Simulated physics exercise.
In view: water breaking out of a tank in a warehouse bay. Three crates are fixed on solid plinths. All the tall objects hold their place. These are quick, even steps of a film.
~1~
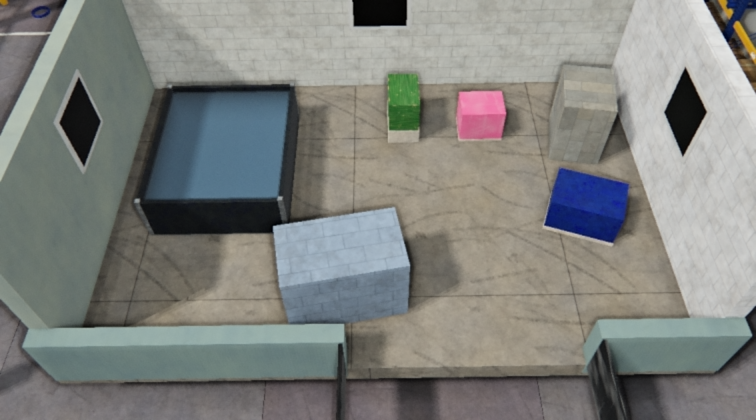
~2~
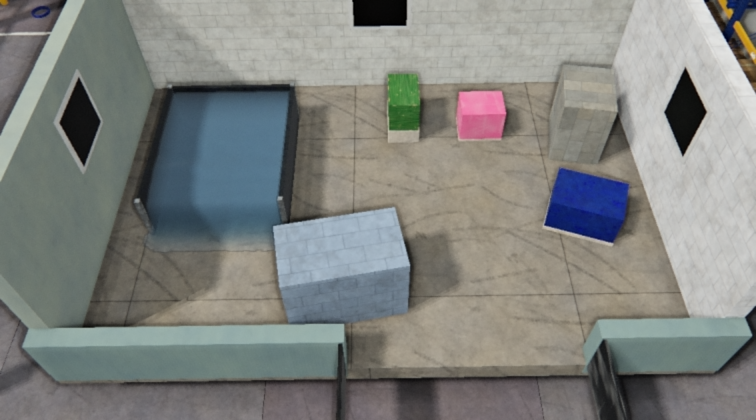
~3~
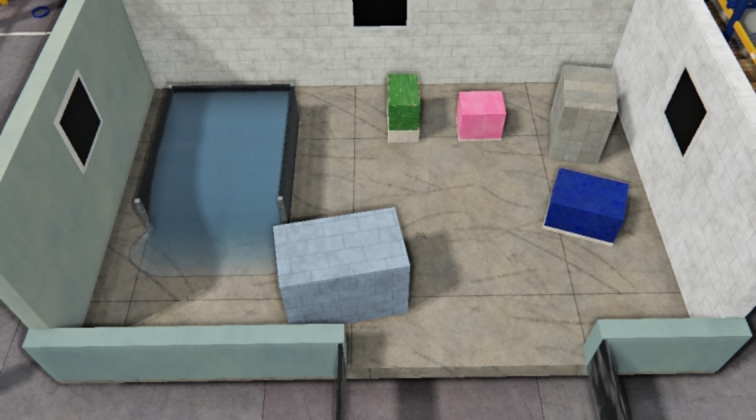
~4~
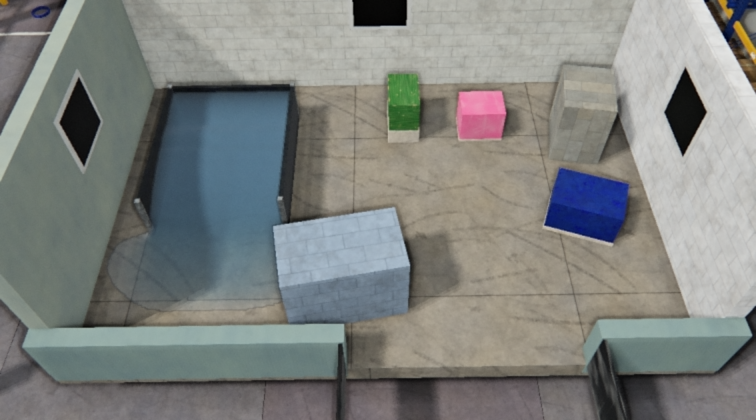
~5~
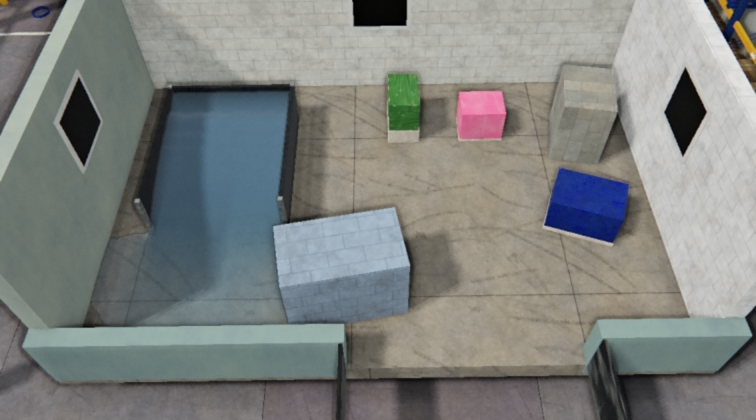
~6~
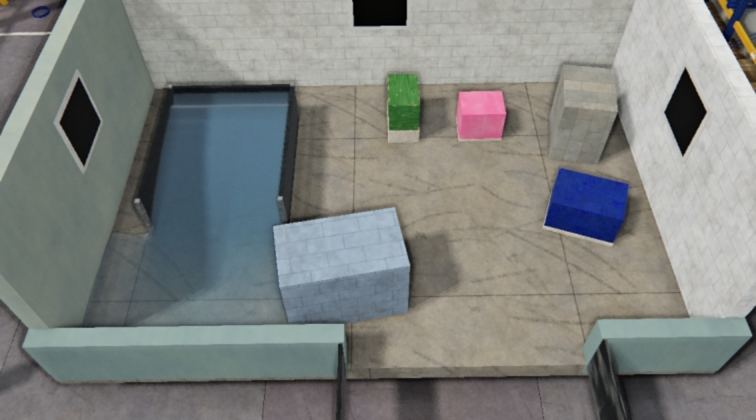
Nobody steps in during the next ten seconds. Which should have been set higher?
One by one: The green crate stays dry; the blue crate gets wet; the pink crate gets wet.
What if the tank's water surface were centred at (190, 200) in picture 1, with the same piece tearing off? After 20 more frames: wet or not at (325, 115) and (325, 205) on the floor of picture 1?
One after the other: Awash, covered.
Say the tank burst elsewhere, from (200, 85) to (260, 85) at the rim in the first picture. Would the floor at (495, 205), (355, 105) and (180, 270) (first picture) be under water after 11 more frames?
In turn: Clear, flooded, free of water.
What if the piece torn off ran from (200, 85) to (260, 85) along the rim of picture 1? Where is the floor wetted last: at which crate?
That is the crate marked blue.
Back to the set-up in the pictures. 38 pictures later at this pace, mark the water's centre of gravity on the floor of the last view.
At about (284, 195).
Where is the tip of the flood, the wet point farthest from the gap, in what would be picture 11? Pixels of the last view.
Near (399, 350).
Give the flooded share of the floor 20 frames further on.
I make it 60 per cent.
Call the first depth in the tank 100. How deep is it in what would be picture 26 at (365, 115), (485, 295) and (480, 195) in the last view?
About 0, 2 and 2 per cent.
A moment on, water covers 20 % of the floor; the green crate not reached, the blue crate not reached, the pink crate not reached.
Next, water covers 30 % of the floor; the green crate not reached, the blue crate not reached, the pink crate not reached.
Then, water covers 60 % of the floor; the green crate water round its plinth, the blue crate water round its plinth, the pink crate water round its plinth.
Later, water covers 85 % of the floor; the green crate water round its plinth, the blue crate water round its plinth, the pink crate water round its plinth.
In the end, water covers 95 % of the floor; the green crate stayed above the water, the blue crate was topped, the pink crate was topped.
